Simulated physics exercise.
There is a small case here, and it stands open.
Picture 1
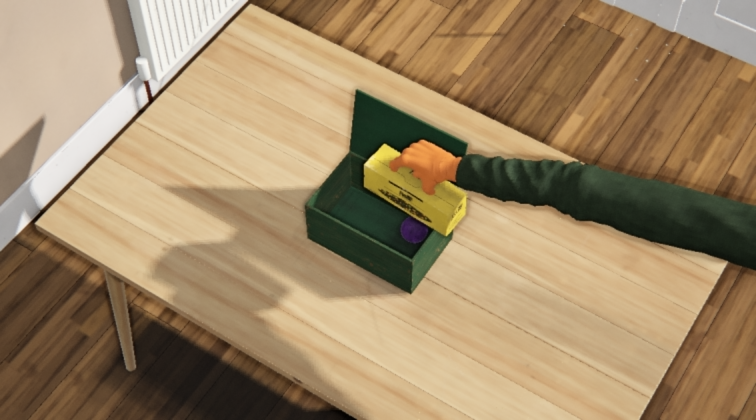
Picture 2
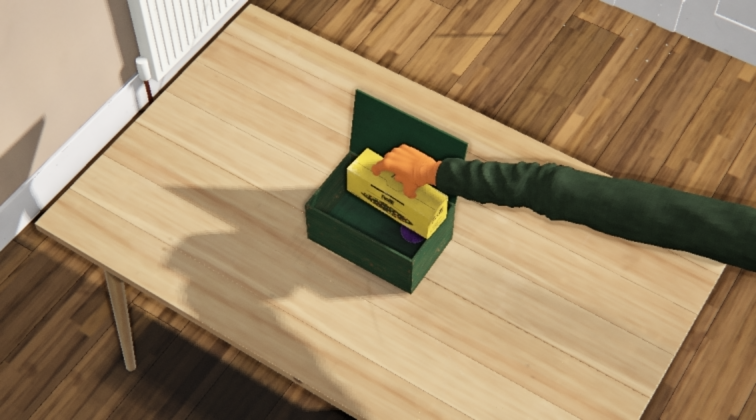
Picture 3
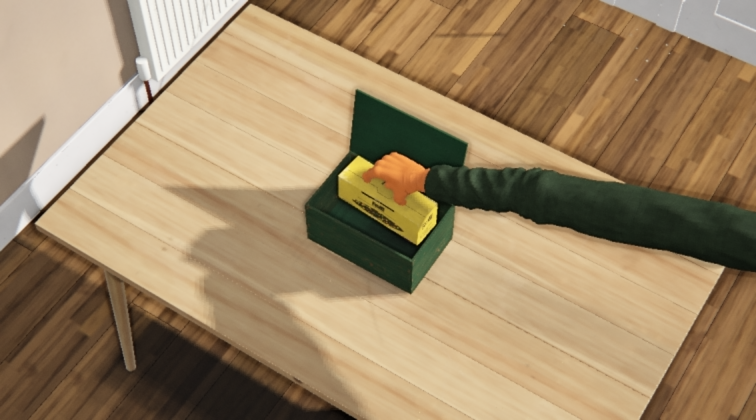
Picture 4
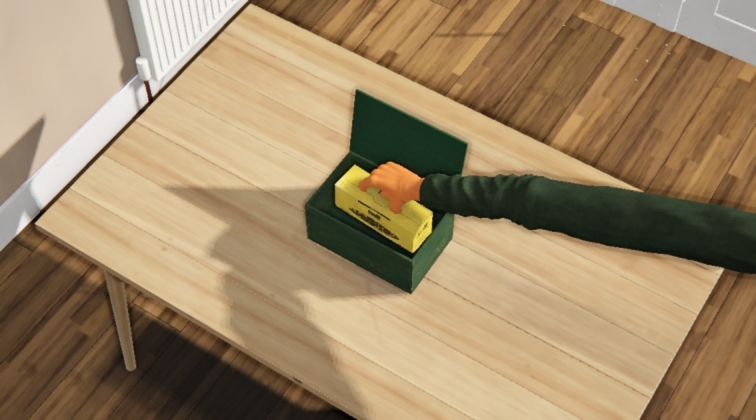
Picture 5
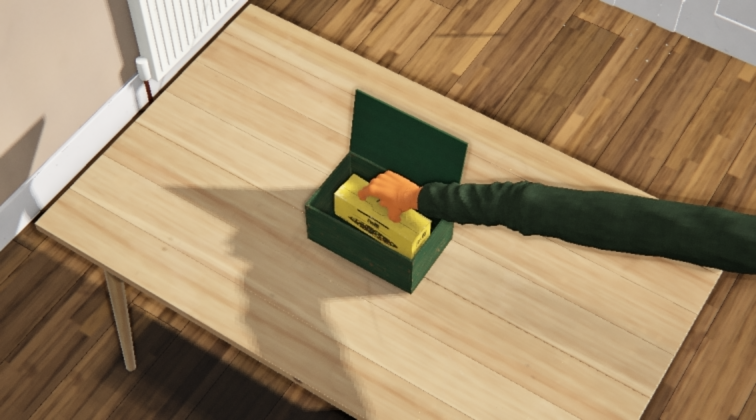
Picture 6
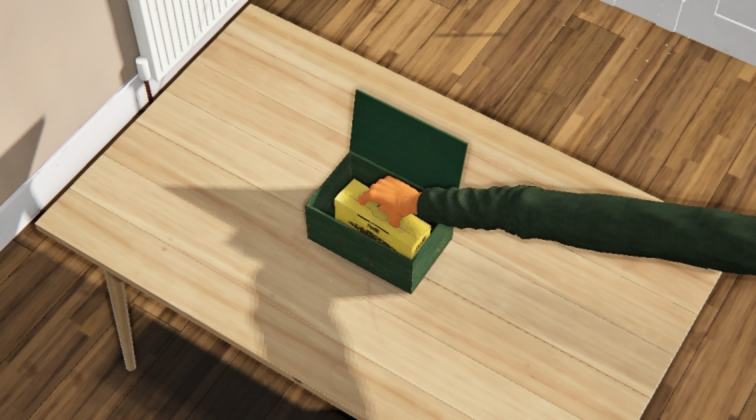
A yellow carton, gripped by an orange-gloved hand in a dark green sleeve, moves down and slightly left into an open green case on a wooden table, passing in front of a purple ball inside, and remains held.
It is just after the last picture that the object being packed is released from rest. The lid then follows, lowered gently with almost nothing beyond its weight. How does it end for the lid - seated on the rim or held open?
For the lid it ends seated on the rim.
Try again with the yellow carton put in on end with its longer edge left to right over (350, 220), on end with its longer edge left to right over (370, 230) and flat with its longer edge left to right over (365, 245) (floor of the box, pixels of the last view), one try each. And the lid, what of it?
First try leaves it partly open, second try leaves it partly open, third try leaves it shut.
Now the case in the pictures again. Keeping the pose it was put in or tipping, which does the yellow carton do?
The yellow carton stays as it was set.
Then, 0.90 s on from there, lid starting down; yellow carton shifted a little near (382, 238).
Then, 1.50 s on from there, lid 66° above the rim; yellow carton shifted a little near (382, 238).
Then, 1.80 s on from there, lid 31° above the rim; yellow carton shifted a little near (382, 238).
Then, 2.00 s on from there, lid shut; yellow carton shifted a little near (382, 238).
In the end, lid shut; moved from the start, yellow carton; purple ball unmoved. At the end, from the last picture's camera, yellow carton near (382, 238).
